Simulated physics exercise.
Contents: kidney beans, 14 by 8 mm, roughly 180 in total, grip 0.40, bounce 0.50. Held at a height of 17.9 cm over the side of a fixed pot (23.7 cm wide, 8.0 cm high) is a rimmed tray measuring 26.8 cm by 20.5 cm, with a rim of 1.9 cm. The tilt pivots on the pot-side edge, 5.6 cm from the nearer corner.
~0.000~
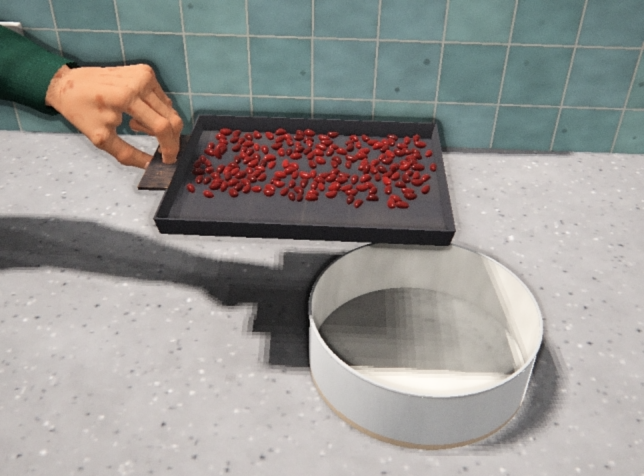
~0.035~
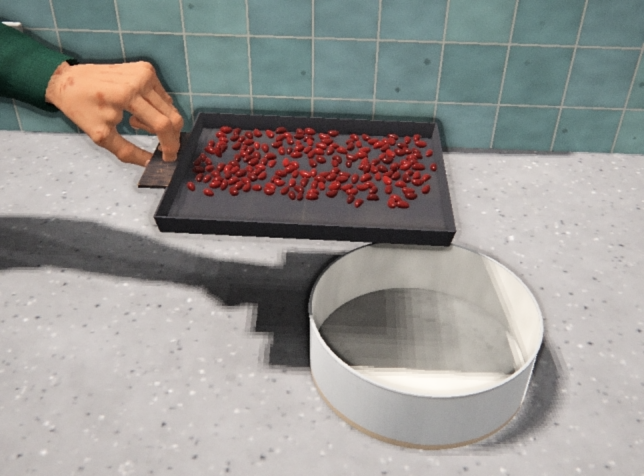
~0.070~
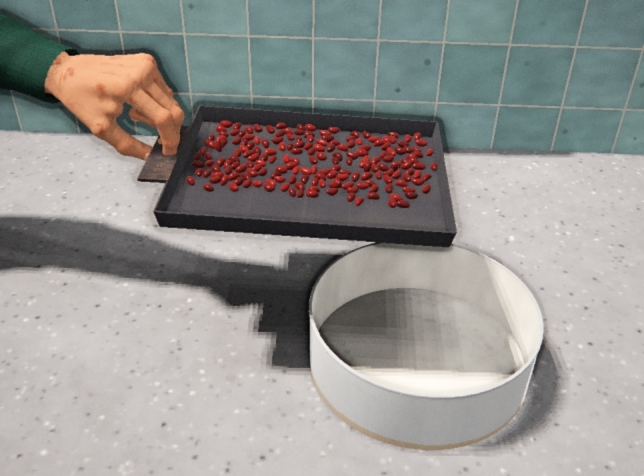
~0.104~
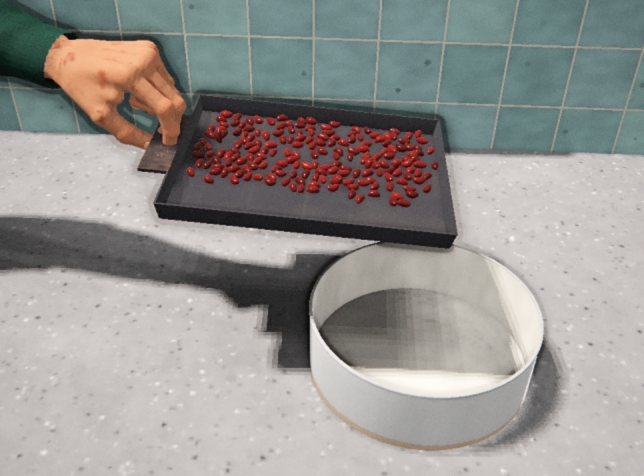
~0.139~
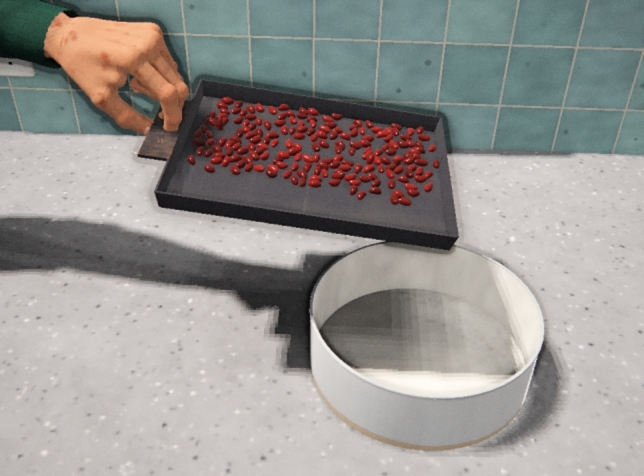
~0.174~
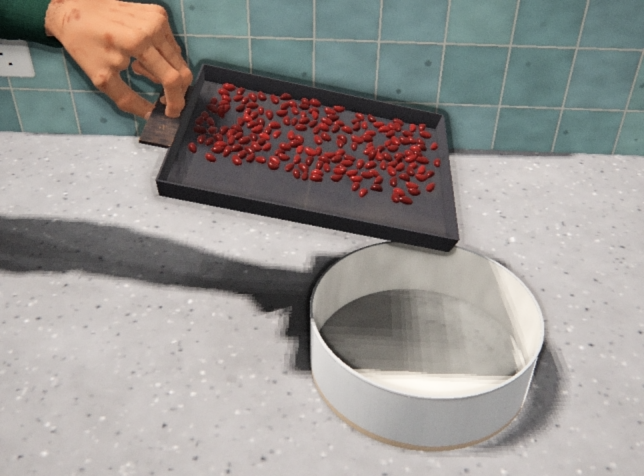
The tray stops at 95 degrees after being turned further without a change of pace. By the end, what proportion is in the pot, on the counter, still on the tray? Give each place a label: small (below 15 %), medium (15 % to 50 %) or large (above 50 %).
Shares by place: Pot large, counter small, tray small.
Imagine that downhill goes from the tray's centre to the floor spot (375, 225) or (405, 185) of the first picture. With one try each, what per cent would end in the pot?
That would be close to 100 per cent and then close to 50 per cent.
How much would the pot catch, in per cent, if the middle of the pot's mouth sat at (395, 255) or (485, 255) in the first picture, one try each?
First try about 15 per cent, second try about 45 per cent.
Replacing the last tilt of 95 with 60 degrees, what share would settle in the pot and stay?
I'd put it at close to 55 per cent.
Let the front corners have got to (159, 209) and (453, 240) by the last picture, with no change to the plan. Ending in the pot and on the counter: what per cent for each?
Pot 95; counter 5.
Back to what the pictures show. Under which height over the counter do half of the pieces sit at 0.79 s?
About 18 centimetres.
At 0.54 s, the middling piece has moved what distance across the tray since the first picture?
I'd say close to 9 centimetres.
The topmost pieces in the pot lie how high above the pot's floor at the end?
2.0 cm.
After 0.54 s, tilt 52 degrees; the tray holds 100 %, the pot 0 %.
After 0.79 s, tilt 79 degrees; the tray holds 55 %, the pot 20 %.
After 1.15 s, tilt 95 degrees; the tray holds 5 %, the pot 90 %.
At rest (2.4 s), pot 95 %, counter 5 %, tray 0 %.
